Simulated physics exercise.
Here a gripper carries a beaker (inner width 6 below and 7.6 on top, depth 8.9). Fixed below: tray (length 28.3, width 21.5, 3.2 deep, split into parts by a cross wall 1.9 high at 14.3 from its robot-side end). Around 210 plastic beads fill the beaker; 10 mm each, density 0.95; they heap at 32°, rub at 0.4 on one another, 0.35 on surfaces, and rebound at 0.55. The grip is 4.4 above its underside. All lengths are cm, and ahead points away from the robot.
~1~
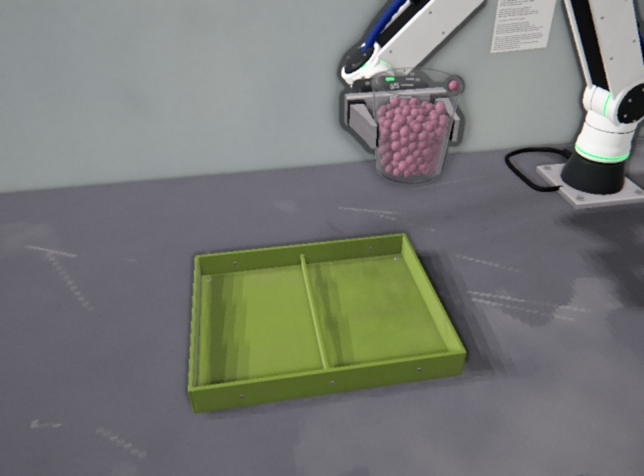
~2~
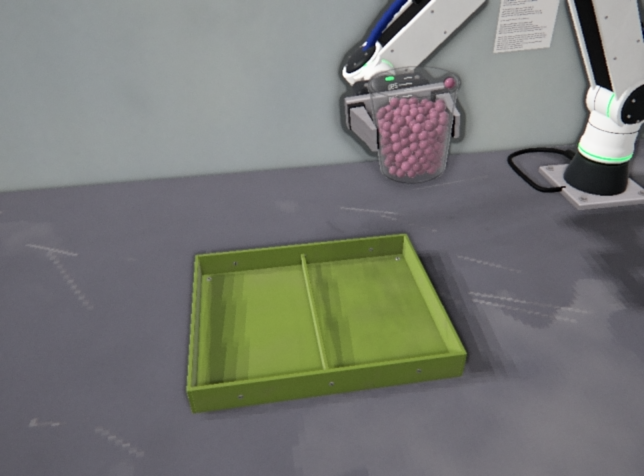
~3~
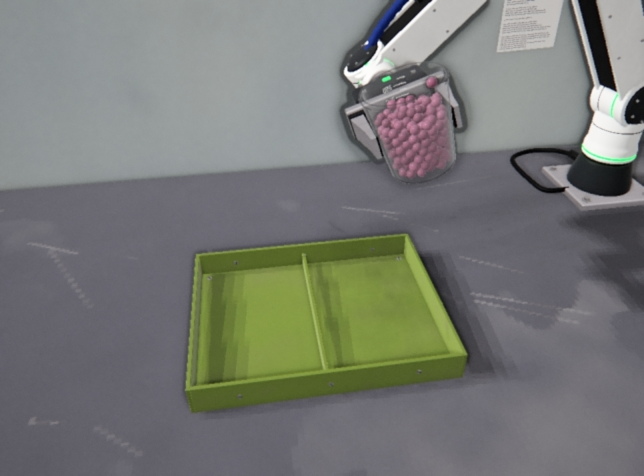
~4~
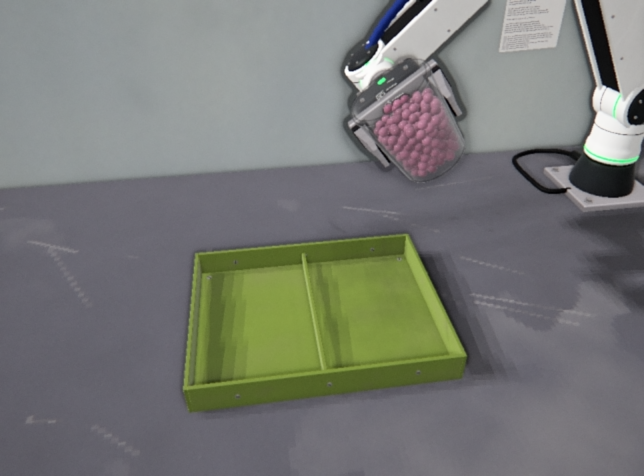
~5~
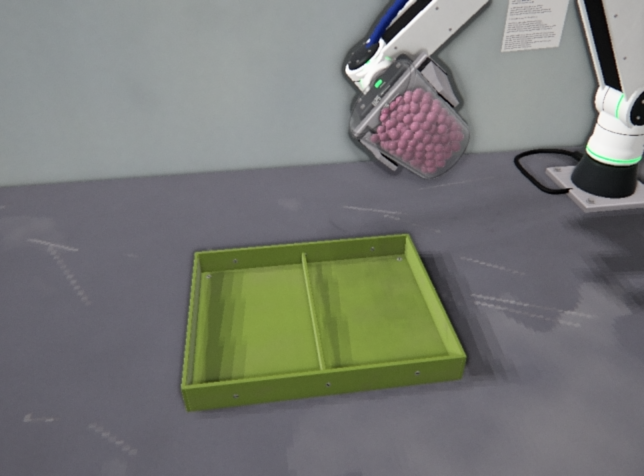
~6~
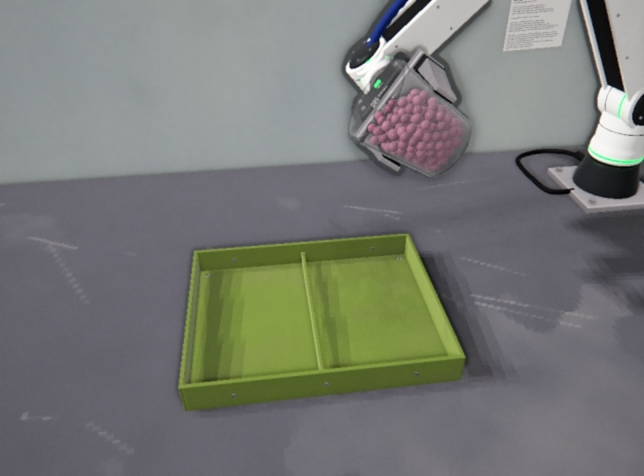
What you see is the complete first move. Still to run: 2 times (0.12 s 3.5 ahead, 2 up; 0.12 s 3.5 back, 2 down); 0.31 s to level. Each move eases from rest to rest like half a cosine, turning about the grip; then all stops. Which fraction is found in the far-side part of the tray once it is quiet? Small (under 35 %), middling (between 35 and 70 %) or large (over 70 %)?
Answer: Small; under 35 % of the plastic beads finish in the far-side part of the tray.
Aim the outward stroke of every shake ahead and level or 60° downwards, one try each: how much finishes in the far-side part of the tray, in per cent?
About 10 and 0 per cent.
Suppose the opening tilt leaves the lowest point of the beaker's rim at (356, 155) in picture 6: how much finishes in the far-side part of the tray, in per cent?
Some 60 per cent.
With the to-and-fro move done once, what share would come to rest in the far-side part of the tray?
Then about 15 per cent.
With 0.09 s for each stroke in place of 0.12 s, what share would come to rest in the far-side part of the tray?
It would be near 40 per cent.
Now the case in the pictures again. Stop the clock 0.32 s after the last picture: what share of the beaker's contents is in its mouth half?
Roughly 35 per cent.
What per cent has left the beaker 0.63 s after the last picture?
About 30 per cent by then.
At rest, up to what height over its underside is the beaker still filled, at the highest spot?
About 6.5 cm.
Then, 0.32 s on, tilted 55° forward, highest piece 27 above the table; 175 in the beaker, 37 in flight or on a rim.
Then, 0.63 s on, tilted 28° forward, highest piece 27 above the table; 146 in the beaker, 37 in the far-side part, 26 in the robot-side part, 3 in flight or on a rim.
Then, 0.99 s on, level, highest piece 27 above the table; 146 in the beaker, 41 in the far-side part, 25 in the robot-side part.
Then, 2.04 s on, level, highest piece 27 above the table; 146 in the beaker, 41 in the far-side part, 25 in the robot-side part.
In the end, 146 in the beaker, 41 in the far-side part, 25 in the robot-side part. That is 19 % in the far-side part of the tray.
